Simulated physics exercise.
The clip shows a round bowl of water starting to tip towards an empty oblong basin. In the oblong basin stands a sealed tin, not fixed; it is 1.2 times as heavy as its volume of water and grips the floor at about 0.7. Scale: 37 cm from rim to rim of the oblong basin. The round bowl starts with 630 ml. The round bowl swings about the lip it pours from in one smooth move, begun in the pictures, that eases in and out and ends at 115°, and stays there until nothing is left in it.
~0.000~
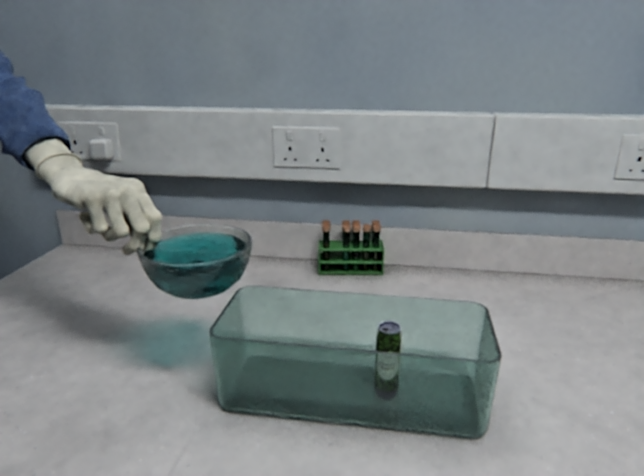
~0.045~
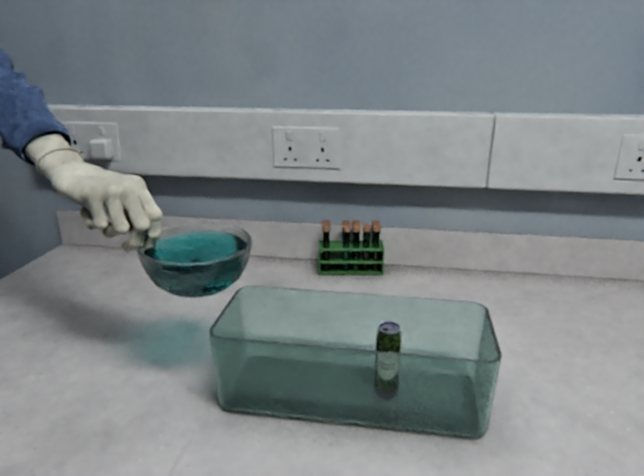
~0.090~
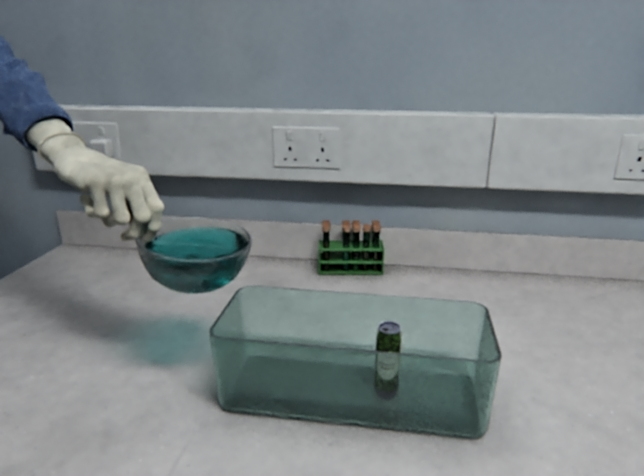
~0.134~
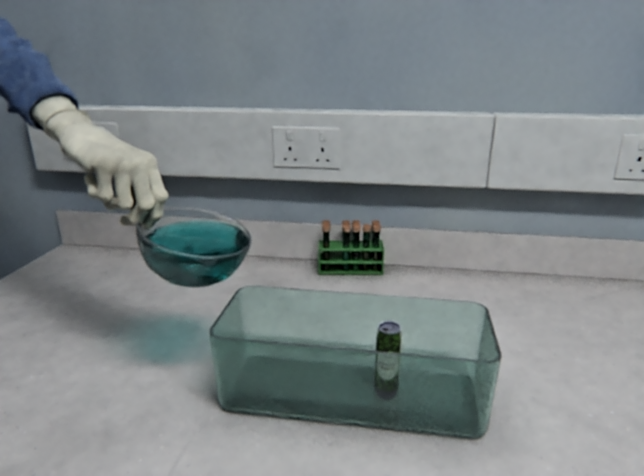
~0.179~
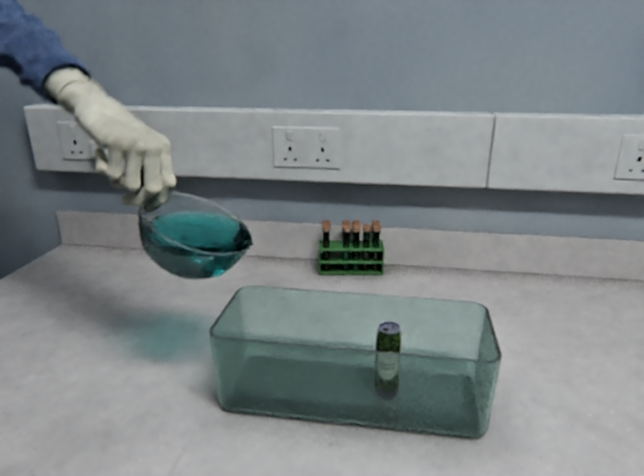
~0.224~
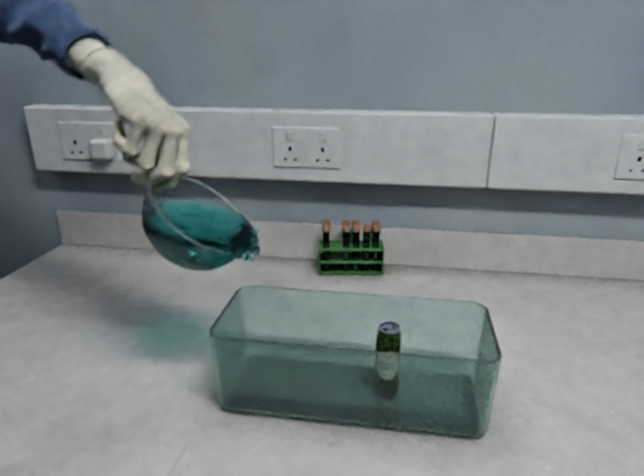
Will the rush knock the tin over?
The tin keeps standing.
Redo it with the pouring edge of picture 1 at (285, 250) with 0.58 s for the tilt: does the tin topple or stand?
Then it goes over.
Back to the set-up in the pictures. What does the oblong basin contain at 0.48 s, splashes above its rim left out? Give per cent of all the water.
Some 26 per cent.
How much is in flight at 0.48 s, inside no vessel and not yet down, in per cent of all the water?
About 64 per cent.
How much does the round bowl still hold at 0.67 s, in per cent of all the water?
About 0 per cent.
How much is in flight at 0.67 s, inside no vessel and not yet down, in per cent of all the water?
About 2 per cent.
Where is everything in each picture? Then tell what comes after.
In the first frame, it leans 0°; its right rim is at (249, 247); the water meets the walls at (150, 246) and (248, 252); the oblong basin's rim runs from (225, 310) to (493, 331); the tin's top is at (389, 330).
In the second frame, it leans 2°; its right rim is at (249, 247); the water meets the walls at (150, 244) and (248, 250).
In the third frame, it leans 7°; its right rim is at (248, 247); the water meets the walls at (150, 240) and (247, 246).
In the fourth frame, it leans 15°; its right rim is at (248, 248); the water meets the walls at (149, 231) and (249, 242).
In the fifth frame, it leans 25°; its right rim is at (248, 248); the water meets the walls at (150, 220) and (248, 241); 3 per cent is over the edge.
In the sixth frame, it leans 37°; its right rim is at (247, 248); the water meets the walls at (152, 206) and (238, 230); 8 per cent is over the edge.
Then, 0.48 s in, the tilt is 107° and 10 per cent is still to pour; the tin stands where it began.
Then, 0.67 s in, the tilt is 115° and 0 per cent is still to pour; the tin stands where it began.
Then, 0.87 s in, the tilt is 115° and 0 per cent is still to pour; the tin stands where it began.
Then, 1.08 s in, the tilt is 115° and 0 per cent is still to pour; the tin stands where it began.
Finally, the tin stands where it began.
